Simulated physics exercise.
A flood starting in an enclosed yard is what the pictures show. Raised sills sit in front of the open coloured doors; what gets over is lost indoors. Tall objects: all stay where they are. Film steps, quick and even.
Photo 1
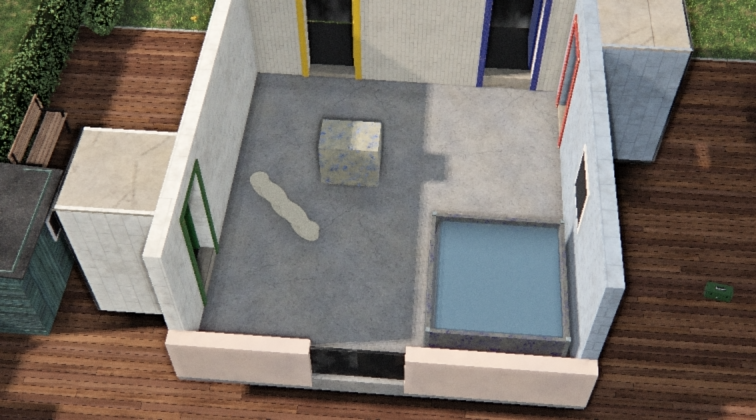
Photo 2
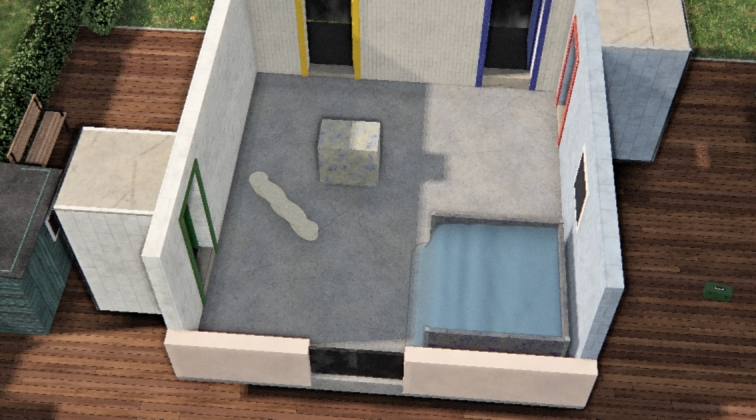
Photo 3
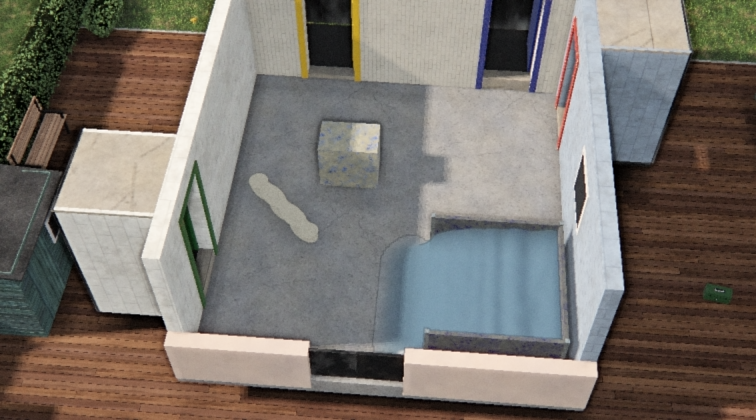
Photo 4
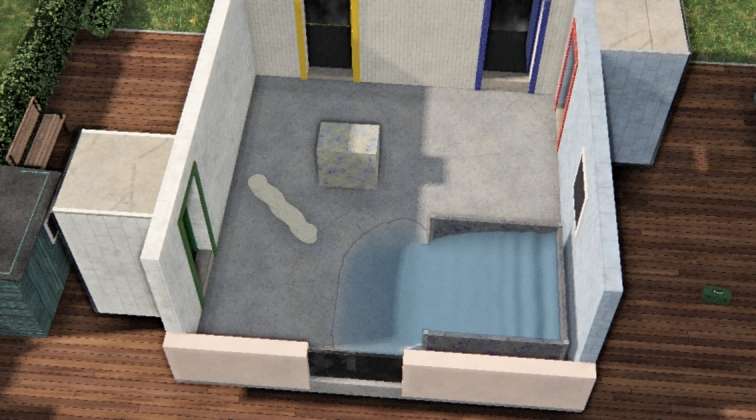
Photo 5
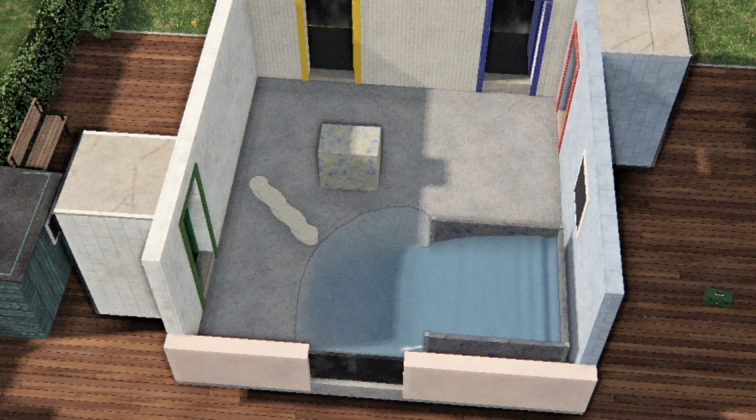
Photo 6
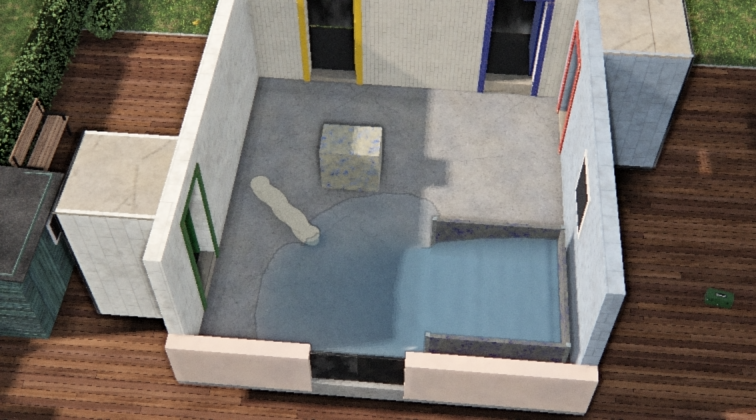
In a walled yard with a pale block and a wavy strip on its grey floor, a tank of still water opens on its left side, and water pours out, spreading leftward in a widening curve to the strip's lower end.
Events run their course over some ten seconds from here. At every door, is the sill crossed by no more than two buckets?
Outcome: The red door is going to allow over two buckets. The blue door is going to allow two buckets or less. The yellow door is going to allow over two buckets. The green door is going to allow over two buckets.
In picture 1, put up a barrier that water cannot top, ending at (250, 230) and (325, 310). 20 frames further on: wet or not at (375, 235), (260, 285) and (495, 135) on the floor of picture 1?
Results in sequence: Swamped / swamped / bone-dry.
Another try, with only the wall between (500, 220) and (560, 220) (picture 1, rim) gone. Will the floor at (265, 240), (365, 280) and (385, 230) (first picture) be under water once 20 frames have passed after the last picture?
Going in your order, I'd say still bare, then still bare, then still bare.
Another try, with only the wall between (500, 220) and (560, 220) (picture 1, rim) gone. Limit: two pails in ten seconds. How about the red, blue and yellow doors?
Door by door, the red door crosses the line, then the blue door crosses the line, then the yellow door crosses the line.
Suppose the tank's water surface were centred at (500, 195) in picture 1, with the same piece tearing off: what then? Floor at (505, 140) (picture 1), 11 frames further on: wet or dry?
Unflooded.
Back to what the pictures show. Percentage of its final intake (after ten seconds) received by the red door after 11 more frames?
About 0 per cent.
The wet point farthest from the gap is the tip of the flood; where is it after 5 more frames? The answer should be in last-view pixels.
Somewhere around (260, 163).
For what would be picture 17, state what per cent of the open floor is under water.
Estimate: Some 50 in a hundred.
A moment on, water covers 40 % of the floor; the red door not reached, the blue door not reached, the yellow door not reached, the green door over two buckets in.
Next, water covers 50 % of the floor; the red door not reached, the blue door not reached, the yellow door not reached, the green door far over two buckets in.
Then, water covers 60 % of the floor; the red door not reached, the blue door not reached, the yellow door wet at the sill, nothing in, the green door far over two buckets in.
Later, water covers 95 % of the floor; the red door under two buckets in, the blue door wet at the sill, nothing in, the yellow door over two buckets in, the green door far over two buckets in.
In the end, water covers 95 % of the floor; the red door far over two buckets in, the blue door wet at the sill, nothing in, the yellow door over two buckets in, the green door far over two buckets in.
